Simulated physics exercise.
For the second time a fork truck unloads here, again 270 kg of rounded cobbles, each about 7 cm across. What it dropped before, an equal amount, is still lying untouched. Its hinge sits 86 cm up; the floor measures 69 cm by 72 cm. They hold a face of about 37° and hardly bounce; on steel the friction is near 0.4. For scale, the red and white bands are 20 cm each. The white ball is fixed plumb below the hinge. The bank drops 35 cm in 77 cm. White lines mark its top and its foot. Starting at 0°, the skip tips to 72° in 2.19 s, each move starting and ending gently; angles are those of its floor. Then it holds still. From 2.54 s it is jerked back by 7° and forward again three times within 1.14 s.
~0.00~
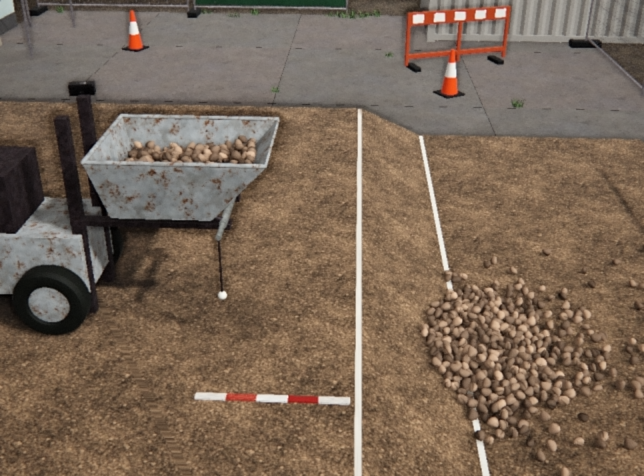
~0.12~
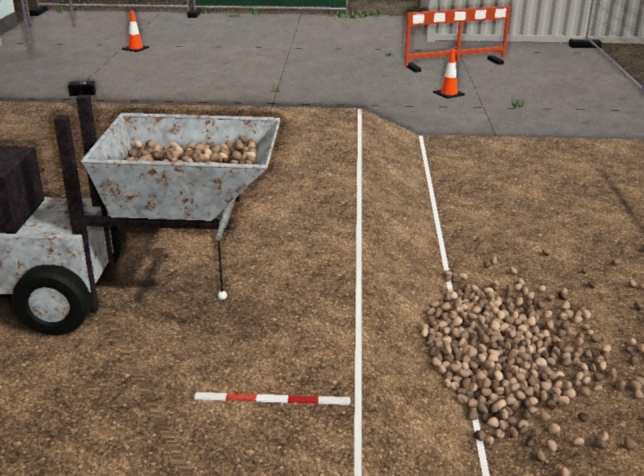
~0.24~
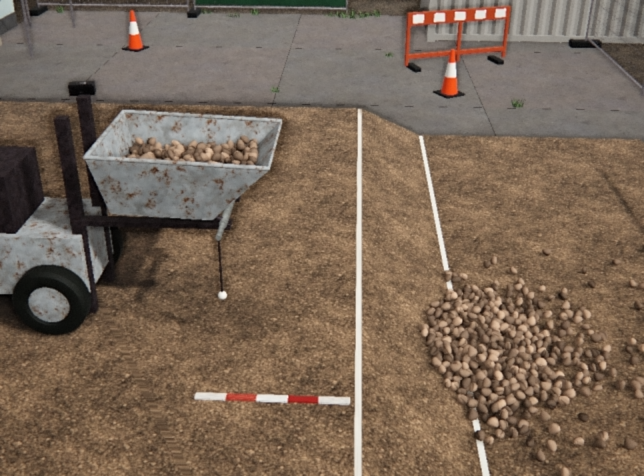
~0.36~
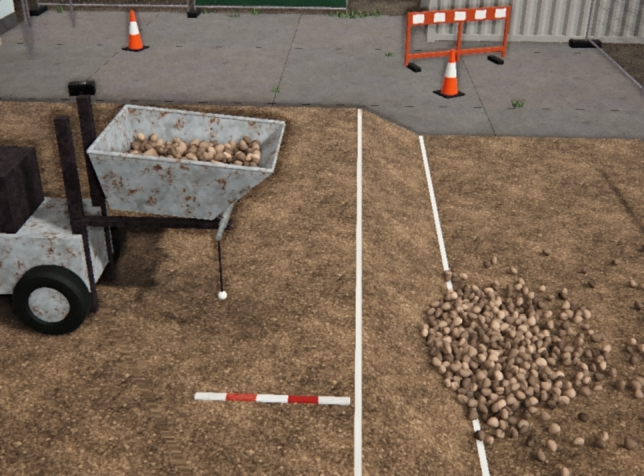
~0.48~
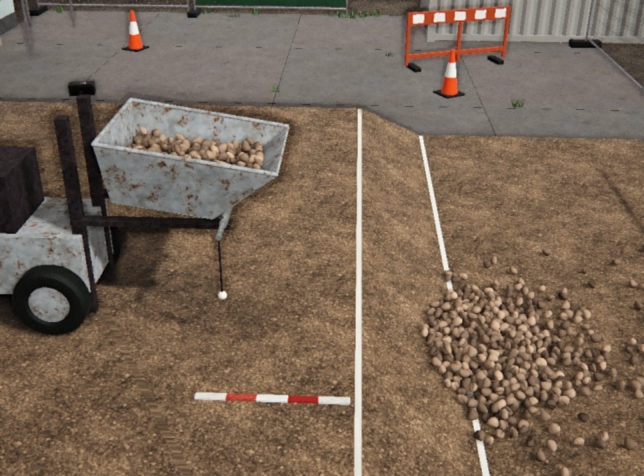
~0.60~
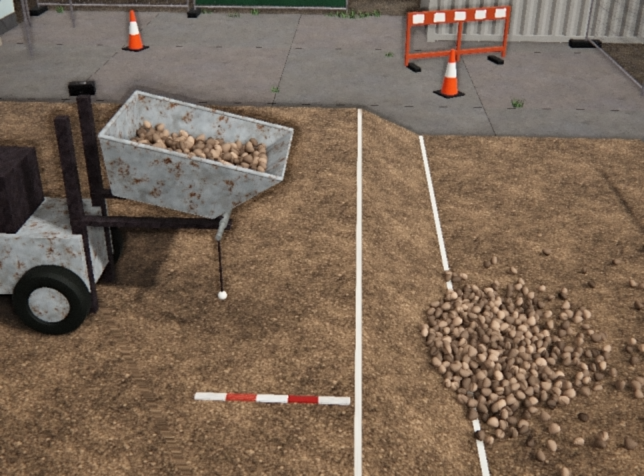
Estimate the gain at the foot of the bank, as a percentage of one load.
Roughly 14 per cent of a load more.
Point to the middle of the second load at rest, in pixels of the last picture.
Their middle is at about (422, 322).
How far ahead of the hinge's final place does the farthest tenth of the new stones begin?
Roughly 180 cm ahead of it.
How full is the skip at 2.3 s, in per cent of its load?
Roughly 50 per cent is still inside.
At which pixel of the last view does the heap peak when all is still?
Around (351, 299).
After 1.6 s the floor is at 61°; in per cent of one load, 100 in the skip, 16 on the top or the slope, 84 at the foot of the bank; the foremost stones are past the picture's edge.
After 2.3 s the floor is at 72°; in per cent of one load, 51 in the skip, 64 on the top or the slope, 84 at the foot of the bank; the foremost stones are past the picture's edge.
After 4.1 s the floor is at 72°; in per cent of one load, 0 in the skip, 102 on the top or the slope, 98 at the foot of the bank; the foremost stones are past the picture's edge.
After 6.4 s the floor is at 72°; in per cent of one load, 0 in the skip, 102 on the top or the slope, 98 at the foot of the bank; the foremost stones are past the picture's edge. Net gain at the foot of the bank, 14.
